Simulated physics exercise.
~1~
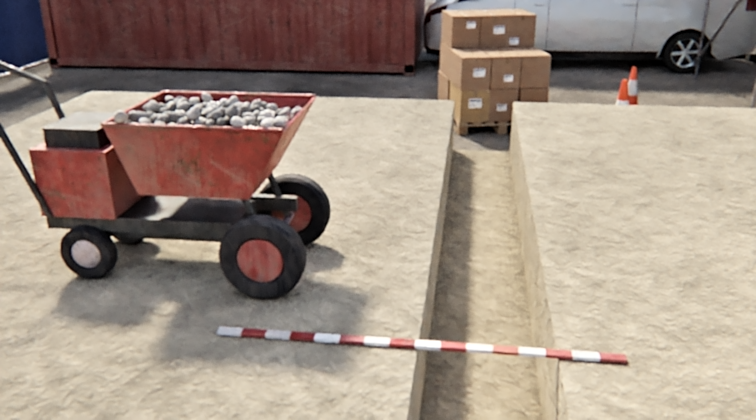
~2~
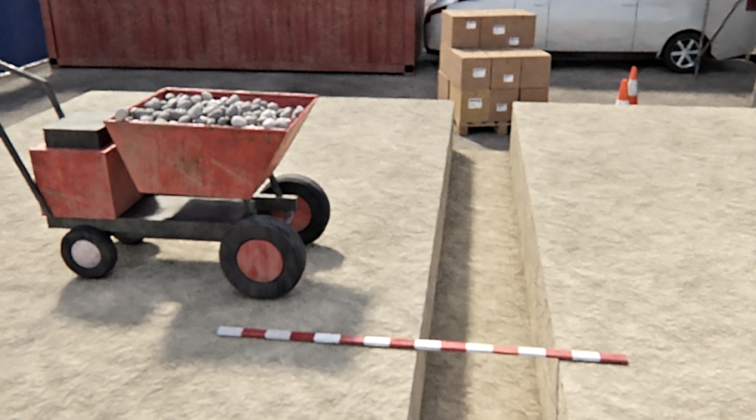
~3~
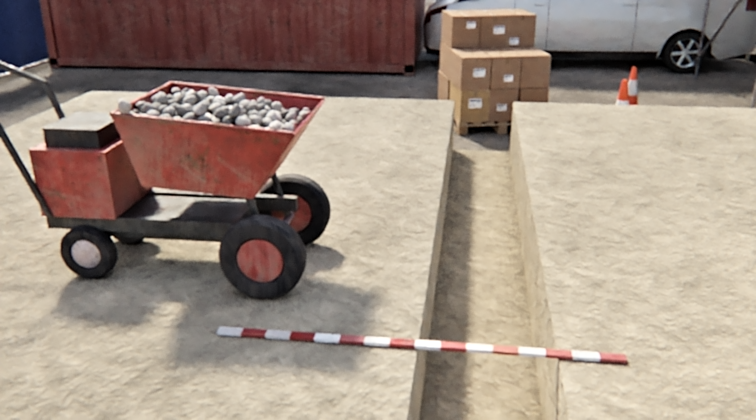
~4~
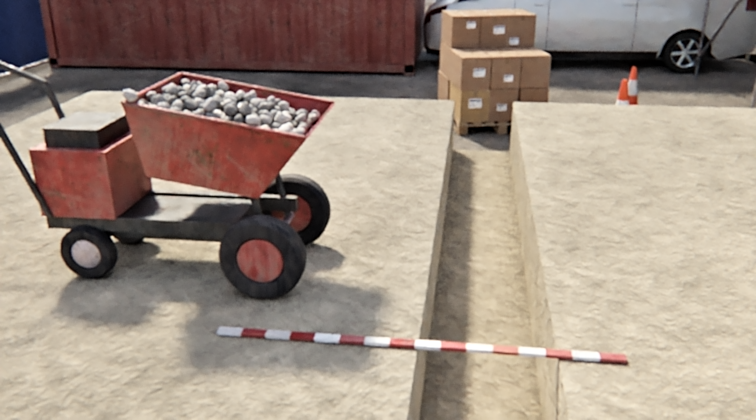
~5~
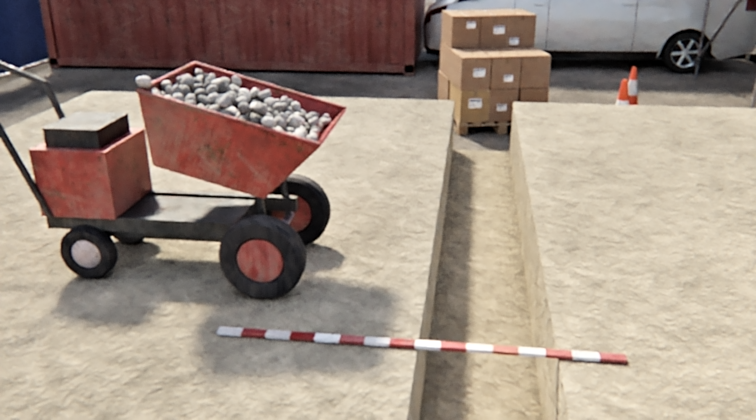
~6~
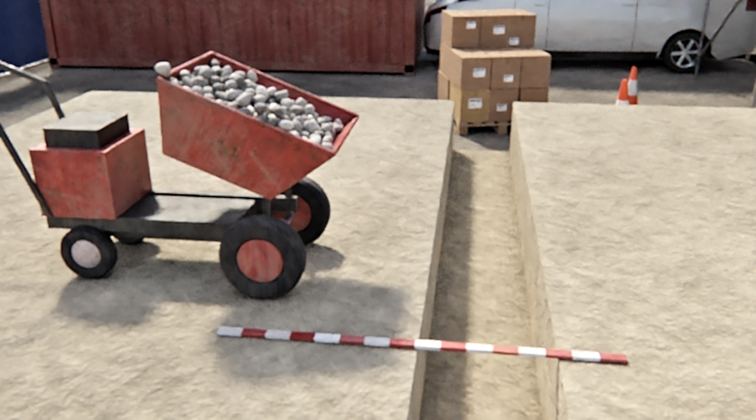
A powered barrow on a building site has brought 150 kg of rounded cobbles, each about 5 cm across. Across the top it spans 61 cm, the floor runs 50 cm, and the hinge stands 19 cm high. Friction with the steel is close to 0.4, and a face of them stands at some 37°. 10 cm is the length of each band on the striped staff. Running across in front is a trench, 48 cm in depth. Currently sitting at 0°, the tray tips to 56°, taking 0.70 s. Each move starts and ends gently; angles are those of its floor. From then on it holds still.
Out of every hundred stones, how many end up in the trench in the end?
Around 40 in every hundred.
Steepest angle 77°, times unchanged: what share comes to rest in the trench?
It would be close to 100 percent.
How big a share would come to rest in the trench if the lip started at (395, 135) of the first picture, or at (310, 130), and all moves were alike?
20 and 45 %.
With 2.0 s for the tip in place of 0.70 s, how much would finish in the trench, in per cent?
I'd put it at some 25 in a hundred.
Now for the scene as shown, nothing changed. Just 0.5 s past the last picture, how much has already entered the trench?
Around 5 per cent of it, at that instant.
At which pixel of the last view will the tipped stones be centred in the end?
Somewhere around (490, 365) in the last picture.
Then, 0.2 s after the last picture the floor is at 47°, 100 % in the tray; the foremost stones are at (372, 175).
Then, 0.5 s after the last picture the floor is at 56°, 91 % in the tray, 5 % short of the trench, 4 % in the trench; the foremost stones are at (454, 249).
Then, 0.8 s after the last picture the floor is at 56°, 65 % in the tray, 5 % short of the trench, 30 % in the trench; the foremost stones are at (540, 358).
Then, 2.8 s after the last picture the floor is at 56°, 55 % in the tray, 5 % short of the trench, 40 % in the trench; the foremost stones are at (569, 357).
